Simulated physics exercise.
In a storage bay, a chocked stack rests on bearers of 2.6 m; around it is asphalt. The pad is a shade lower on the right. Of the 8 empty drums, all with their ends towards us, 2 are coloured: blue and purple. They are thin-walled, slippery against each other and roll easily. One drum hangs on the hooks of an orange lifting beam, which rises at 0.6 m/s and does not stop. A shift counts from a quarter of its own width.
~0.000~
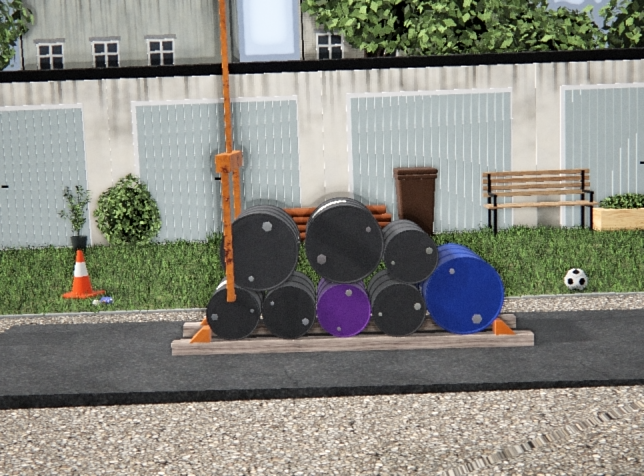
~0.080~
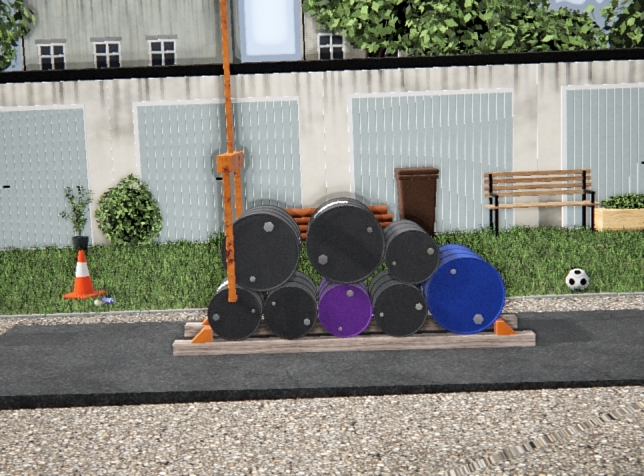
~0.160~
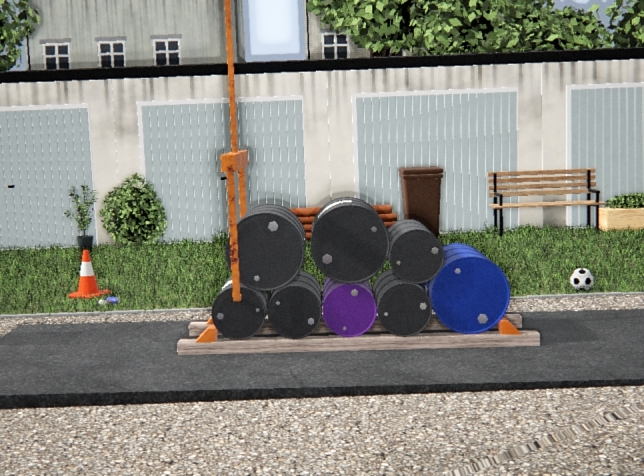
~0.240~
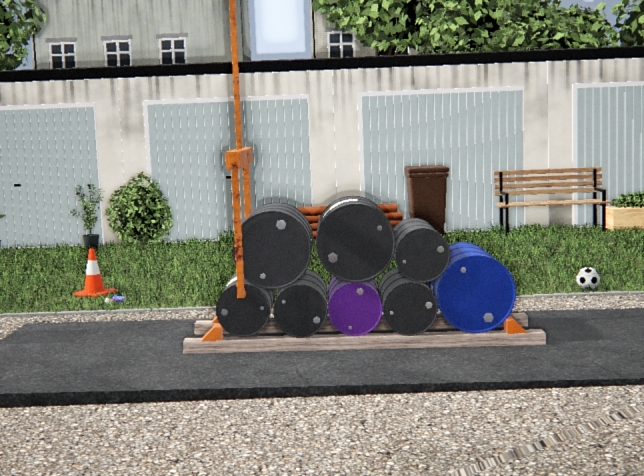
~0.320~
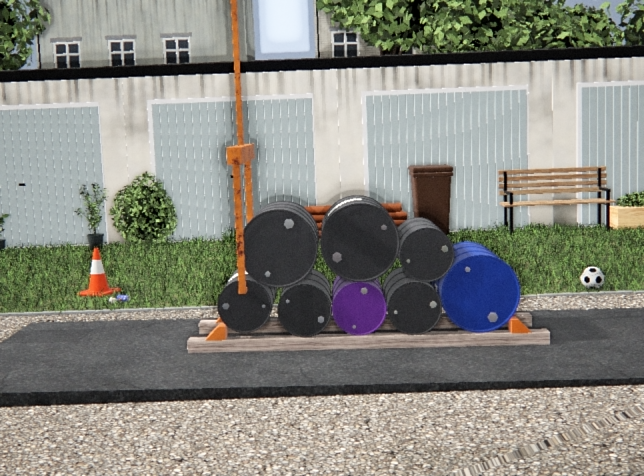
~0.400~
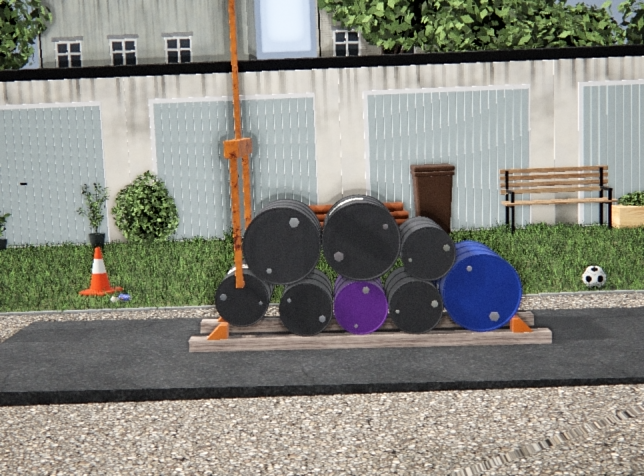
In a yard by a concrete wall, drums sat stacked on timbers as the view drifted slightly left, and an orange lifting beam slowly raised the bottom-left black drum a little.
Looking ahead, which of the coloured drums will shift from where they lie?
Blue holds its place. Purple holds its place.
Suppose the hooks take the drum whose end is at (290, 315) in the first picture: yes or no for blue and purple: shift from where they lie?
Then blue no, purple yes.
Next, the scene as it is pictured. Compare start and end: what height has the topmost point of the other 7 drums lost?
Some 0 cm lower.
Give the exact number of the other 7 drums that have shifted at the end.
The count is 1.
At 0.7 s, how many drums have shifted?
0 by then.
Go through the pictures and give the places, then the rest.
In the first picture, blue at (465, 296), purple at (344, 312); hooked one at (233, 314); the pad is a shade lower on the right; 5 of the 8 form the bottom row.
In the second picture, blue at (467, 297), purple at (345, 312); hooked one at (234, 315).
In the third picture, blue at (471, 296), purple at (350, 311); hooked one at (238, 314).
In the fourth picture, blue at (477, 295), purple at (355, 310); hooked one at (243, 311), up 2 cm.
In the fifth picture, blue at (481, 294), purple at (360, 310); hooked one at (244, 307), up 4 cm.
In the sixth picture, blue at (483, 294), purple at (361, 309); hooked one at (242, 301), up 8 cm.
After 0.7 s, blue is unmoved; purple is where it was; 0 others dislodged.
At rest (2.1 s), blue is where it was; purple is unmoved; 1 other dislodged.
